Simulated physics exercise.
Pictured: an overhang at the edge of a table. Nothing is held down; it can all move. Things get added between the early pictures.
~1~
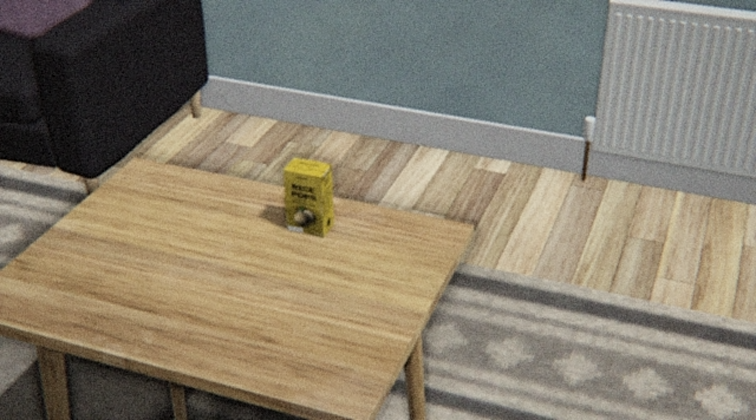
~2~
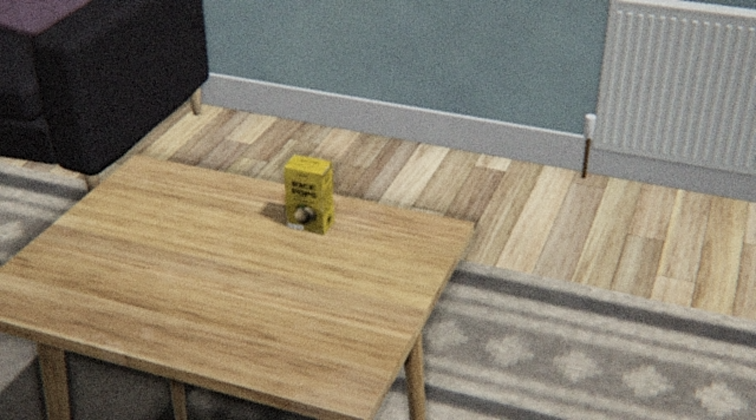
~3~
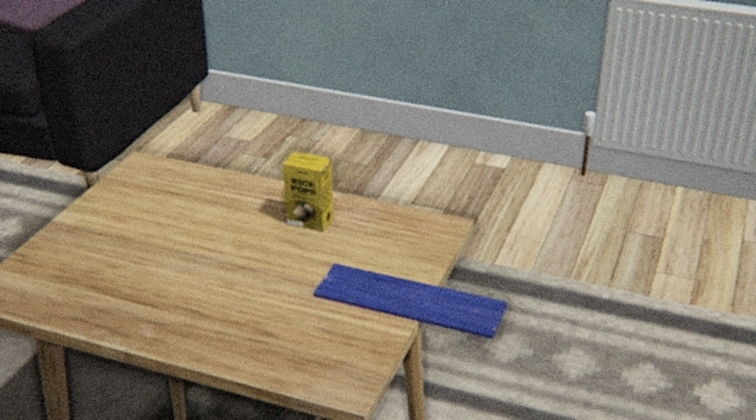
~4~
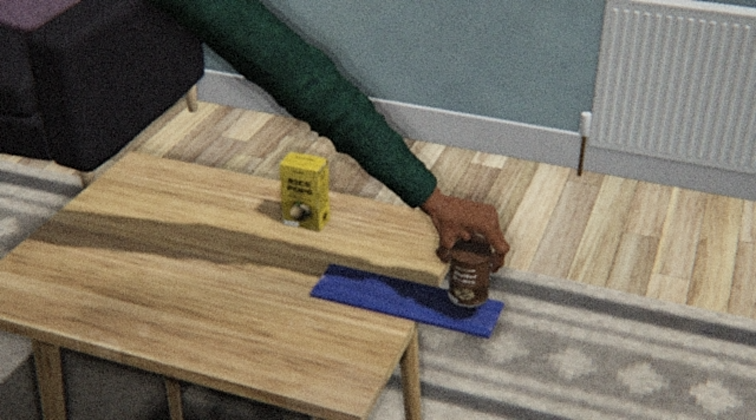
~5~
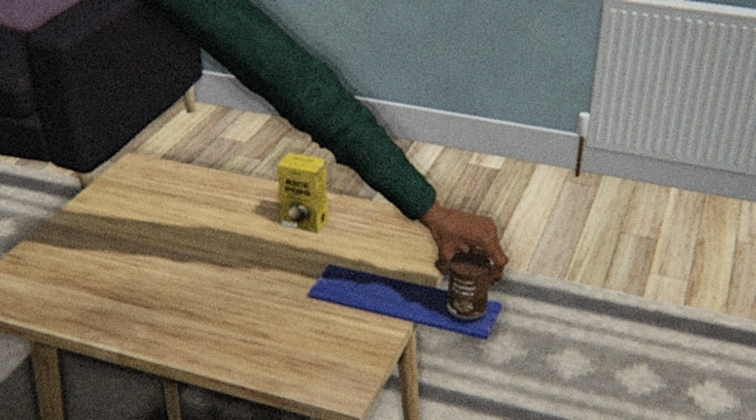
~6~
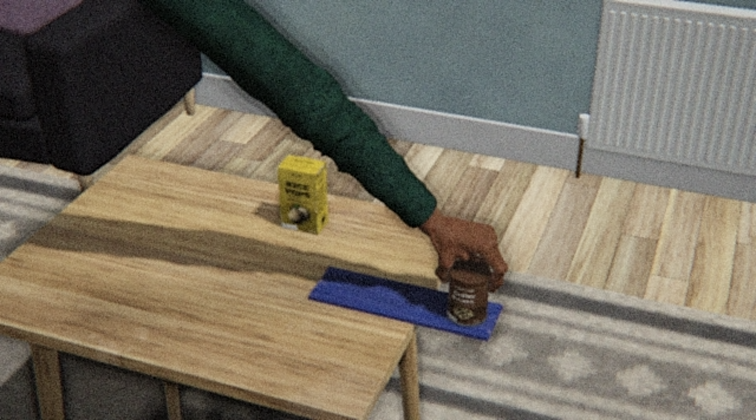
An arm in a green sleeve reached in and lowered a brown tin onto the overhanging end of a blue board, which had appeared at the table's right edge near a yellow carton.
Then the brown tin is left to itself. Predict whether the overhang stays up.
I expect something will drop off the table.
Then, 0.50 s later than the last frame, brown tin and blue board now down on the floor or falling.
Then, 0.70 s later than the last frame, things are still on the move.
When it is over, down on the floor or falling, brown tin and blue board; yellow carton as before. The board comes down.
